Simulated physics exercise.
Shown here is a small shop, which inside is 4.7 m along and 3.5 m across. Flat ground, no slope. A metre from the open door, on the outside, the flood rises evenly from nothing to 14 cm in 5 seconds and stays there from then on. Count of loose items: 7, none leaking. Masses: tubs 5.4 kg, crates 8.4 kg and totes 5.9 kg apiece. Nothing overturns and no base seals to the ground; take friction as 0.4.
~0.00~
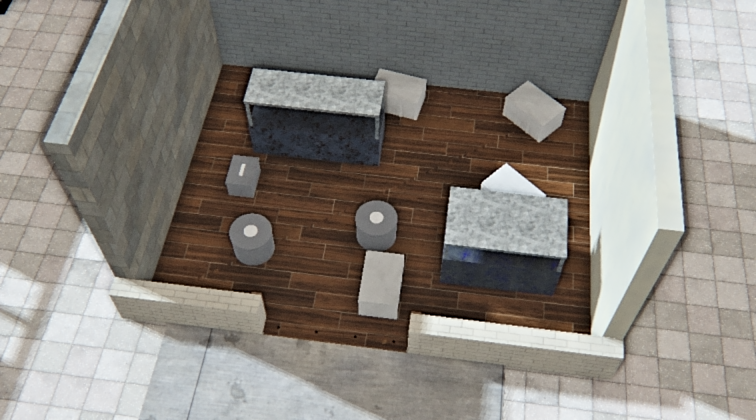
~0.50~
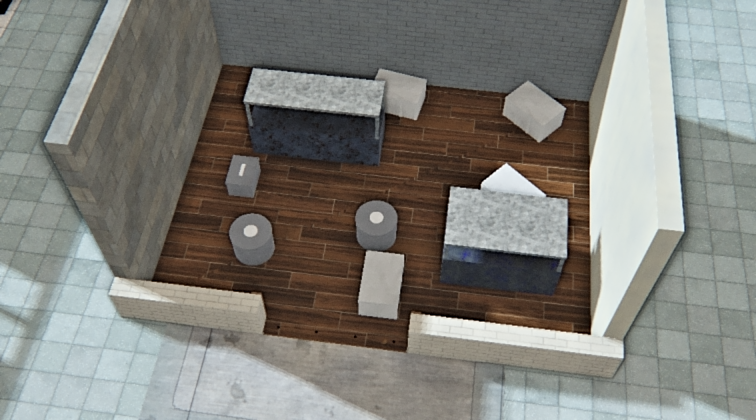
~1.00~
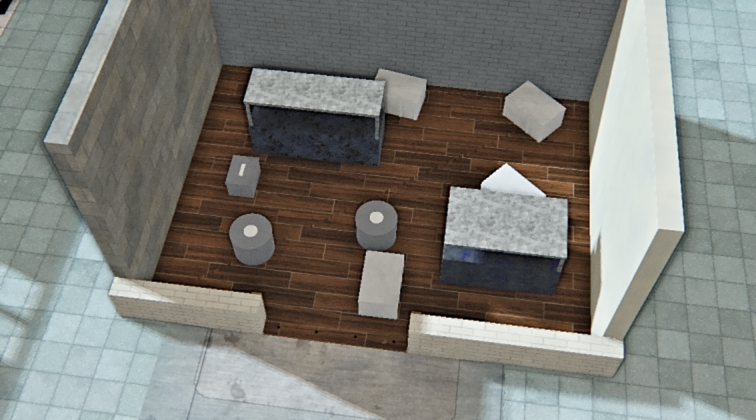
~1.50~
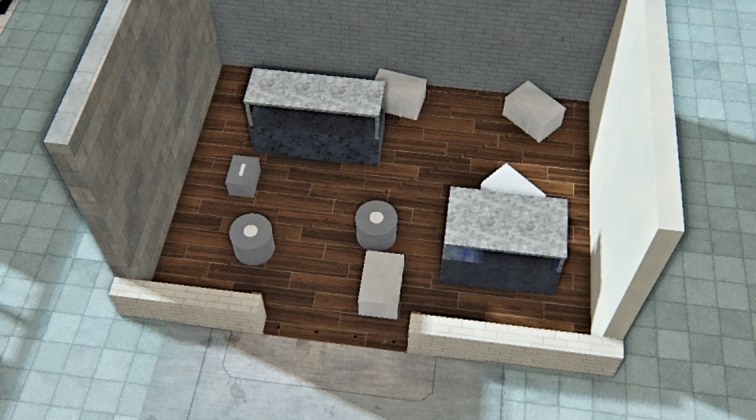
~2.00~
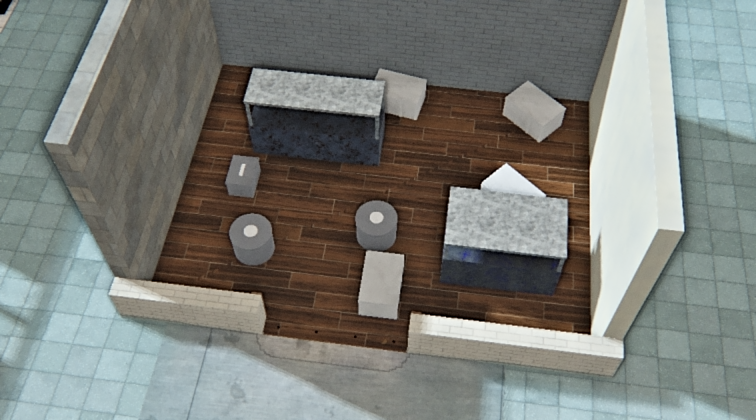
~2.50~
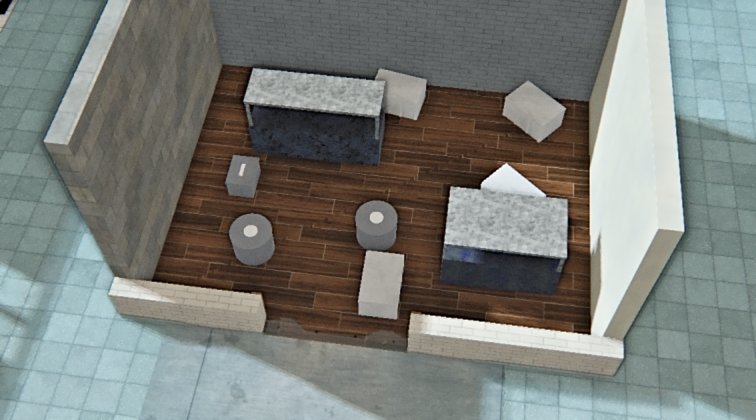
A small, roofless shop with a dark wooden floor and grey and cream walls is seen from high above its open front. Two speckled grey-topped tables stand at back left and right, with pale boxes and two grey round containers around them. The beige paving outside turns blue-green, then a faint-edged patch before the doorway shrinks towards the threshold, while the furnishings and camera stay still.
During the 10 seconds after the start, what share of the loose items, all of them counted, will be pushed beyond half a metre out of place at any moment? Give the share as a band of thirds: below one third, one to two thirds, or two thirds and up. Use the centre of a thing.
The share is one to two thirds.
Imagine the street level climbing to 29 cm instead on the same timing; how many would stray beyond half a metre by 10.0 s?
The count would be 7.
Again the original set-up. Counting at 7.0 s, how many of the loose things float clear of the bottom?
Answer: 0.
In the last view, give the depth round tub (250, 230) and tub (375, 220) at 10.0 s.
Some 4 cm at the first, some 8 cm at the second.
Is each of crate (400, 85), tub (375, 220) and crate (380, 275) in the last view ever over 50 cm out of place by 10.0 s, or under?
Within, beyond, beyond.
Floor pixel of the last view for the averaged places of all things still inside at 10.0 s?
They average out to somewhere around (427, 168).
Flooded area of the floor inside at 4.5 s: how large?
Around 2.5 m2 of it.
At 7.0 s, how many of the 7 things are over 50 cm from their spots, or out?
Result: 2.
After 3.5 s 0 of 7 are over 50 cm from their spots; 0 afloat.
After 4.5 s 0 of 7 are over 50 cm from their spots; 0 afloat.
After 7.0 s 2 of 7 are over 50 cm from their spots; 0 afloat.
After 10.0 s 3 of 7 are over 50 cm from their spots, and 3 have been at some point; 5 afloat.
